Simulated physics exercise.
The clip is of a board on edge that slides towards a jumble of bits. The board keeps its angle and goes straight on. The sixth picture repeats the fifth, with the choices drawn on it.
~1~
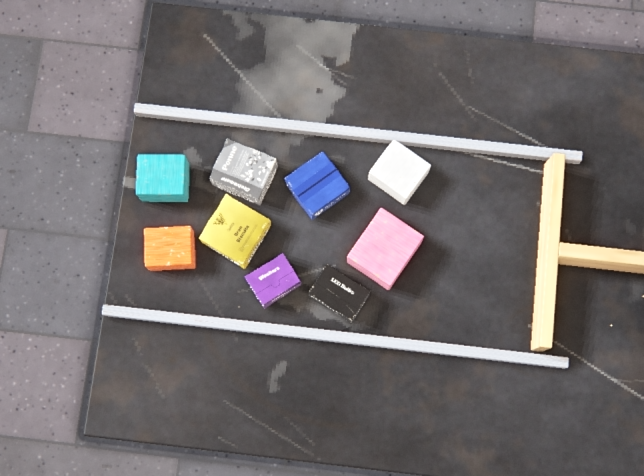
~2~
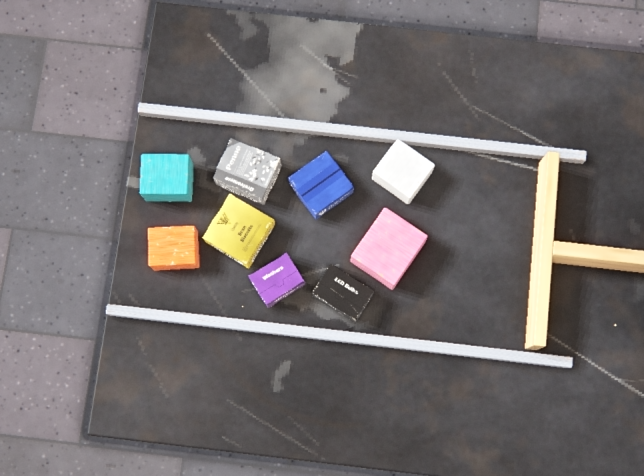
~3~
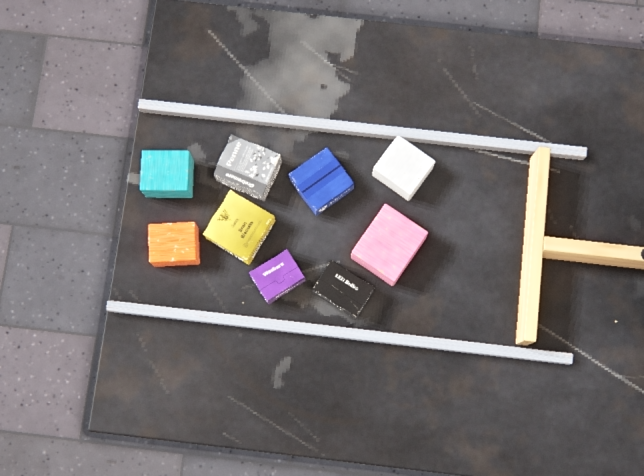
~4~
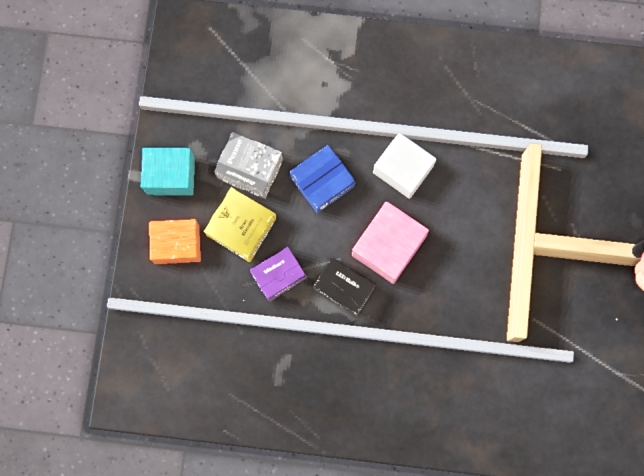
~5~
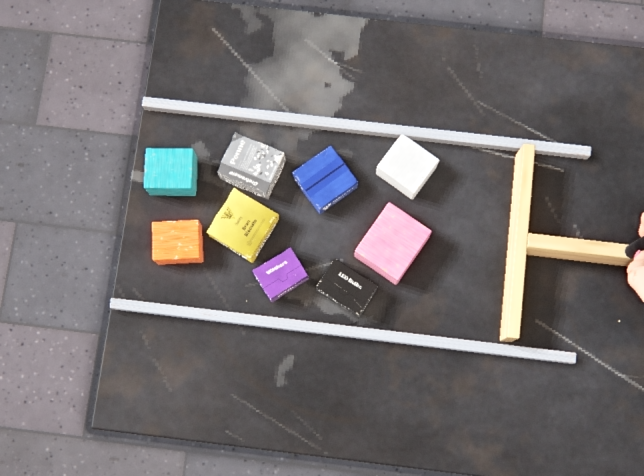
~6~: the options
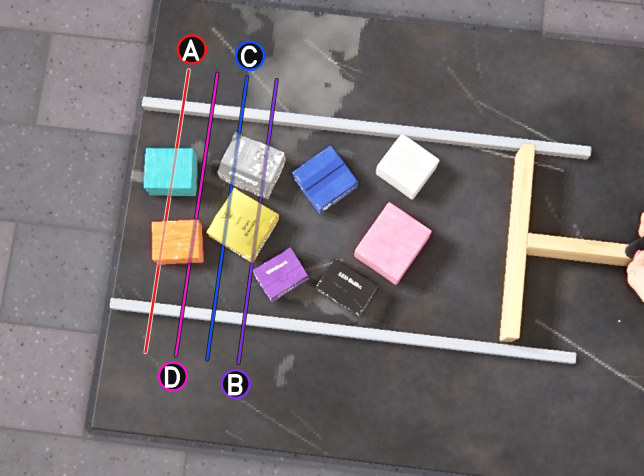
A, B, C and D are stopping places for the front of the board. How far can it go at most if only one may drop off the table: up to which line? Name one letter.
B is the last line within the limit.
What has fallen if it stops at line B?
The turquoise block goes over.
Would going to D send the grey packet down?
By then, yes.
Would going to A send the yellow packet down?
By then, yes.
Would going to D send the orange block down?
Yes.
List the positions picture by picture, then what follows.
Grey packet (244, 172); black box (339, 294); board (553, 248), in the first picture.
Board (547, 247); blue box (321, 186), in the second picture.
Board (537, 242); orange block (174, 245), in the third picture.
Board (528, 239); purple box (279, 274), in the fourth picture.
Board (522, 239); grey packet (252, 166); black box (346, 288); yellow packet (244, 226), in the fifth picture.
On the marked copy, A at (168, 207); B at (258, 218); C at (228, 214); D at (197, 211).
Following B. Soon after the start, board (425, 228); white block (394, 168); pink block (382, 245).
Later, board (332, 217); turquoise block (158, 170); orange block (173, 244).
In the end, board (261, 209); turquoise block over the edge; grey packet (145, 149); one fallen.
As for the rest, A drops six; C drops three; D drops five.
